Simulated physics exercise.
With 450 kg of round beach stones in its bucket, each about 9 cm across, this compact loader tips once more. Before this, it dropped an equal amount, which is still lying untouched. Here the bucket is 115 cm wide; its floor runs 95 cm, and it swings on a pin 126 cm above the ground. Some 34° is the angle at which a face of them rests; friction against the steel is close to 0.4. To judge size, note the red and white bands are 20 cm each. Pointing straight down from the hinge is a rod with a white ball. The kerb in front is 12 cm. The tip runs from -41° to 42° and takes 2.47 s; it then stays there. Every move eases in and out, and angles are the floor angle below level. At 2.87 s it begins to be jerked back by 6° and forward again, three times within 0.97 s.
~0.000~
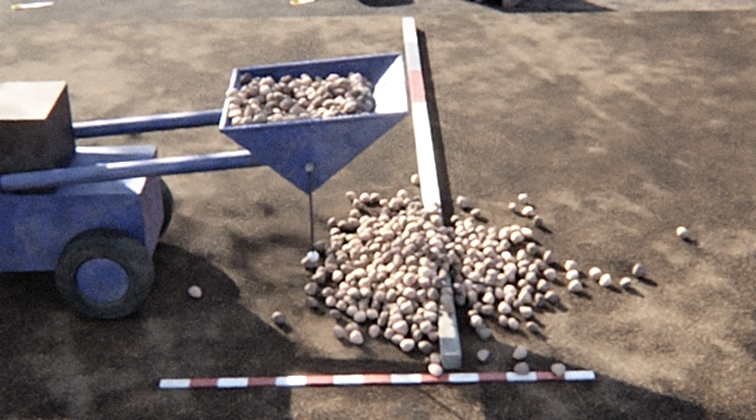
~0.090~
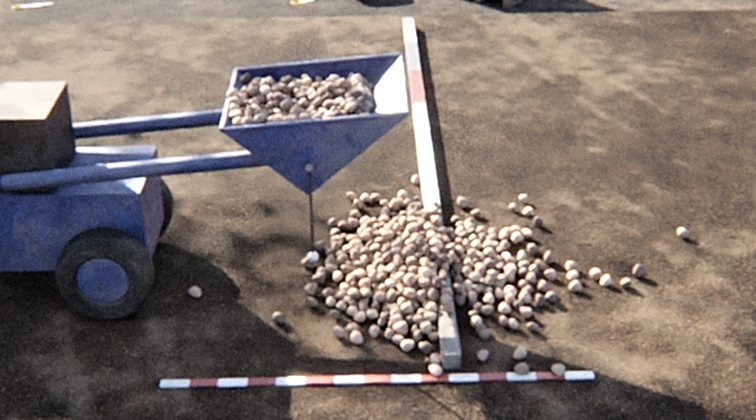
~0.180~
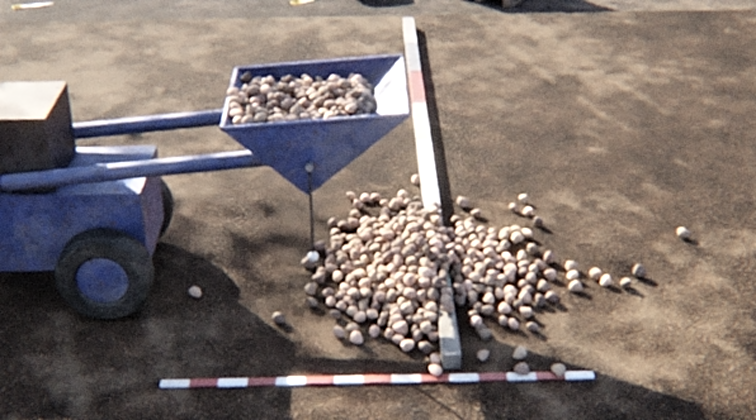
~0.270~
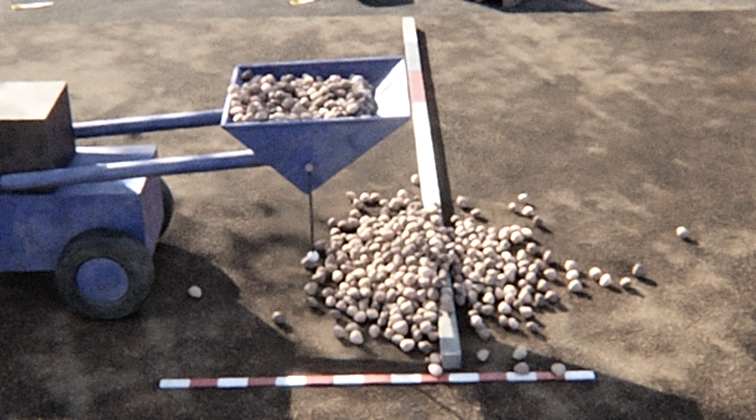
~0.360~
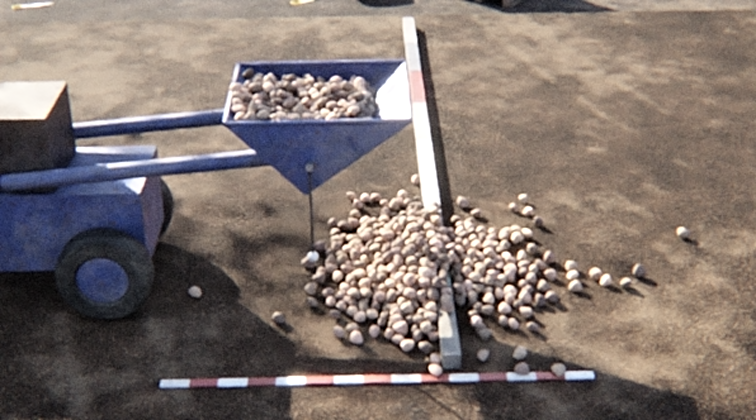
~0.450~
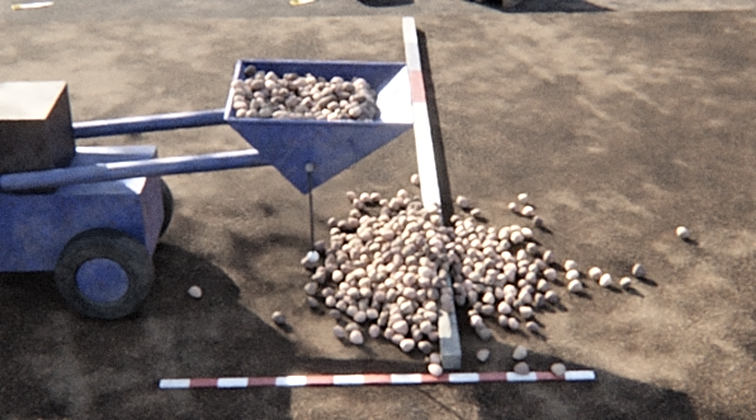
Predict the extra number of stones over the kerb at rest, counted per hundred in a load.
About 60 more per hundred stones.
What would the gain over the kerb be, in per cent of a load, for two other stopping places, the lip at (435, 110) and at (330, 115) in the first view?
Roughly 85 and 0 percent, in that order.
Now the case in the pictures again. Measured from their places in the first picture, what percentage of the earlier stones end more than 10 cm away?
Roughly 25 % of them.
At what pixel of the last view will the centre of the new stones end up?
Their middle rests near (457, 257).
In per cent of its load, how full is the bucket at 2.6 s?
It holds some 5 per cent.
After 1.9 s the floor is at 29°; in per cent of one load, 84 in the bucket, 89 on this side of the kerb, 26 over the kerb; the foremost stones are at (633, 276).
After 2.6 s the floor is at 42°; in per cent of one load, 5 in the bucket, 126 on this side of the kerb, 70 over the kerb; the foremost stones are at (638, 279).
After 4.3 s the floor is at 42°; in per cent of one load, 0 in the bucket, 114 on this side of the kerb, 86 over the kerb; the foremost stones are at (646, 264).
After 7.0 s the floor is at 42°; in per cent of one load, 0 in the bucket, 114 on this side of the kerb, 86 over the kerb; the foremost stones are at (646, 264). Net gain over the kerb, 60.
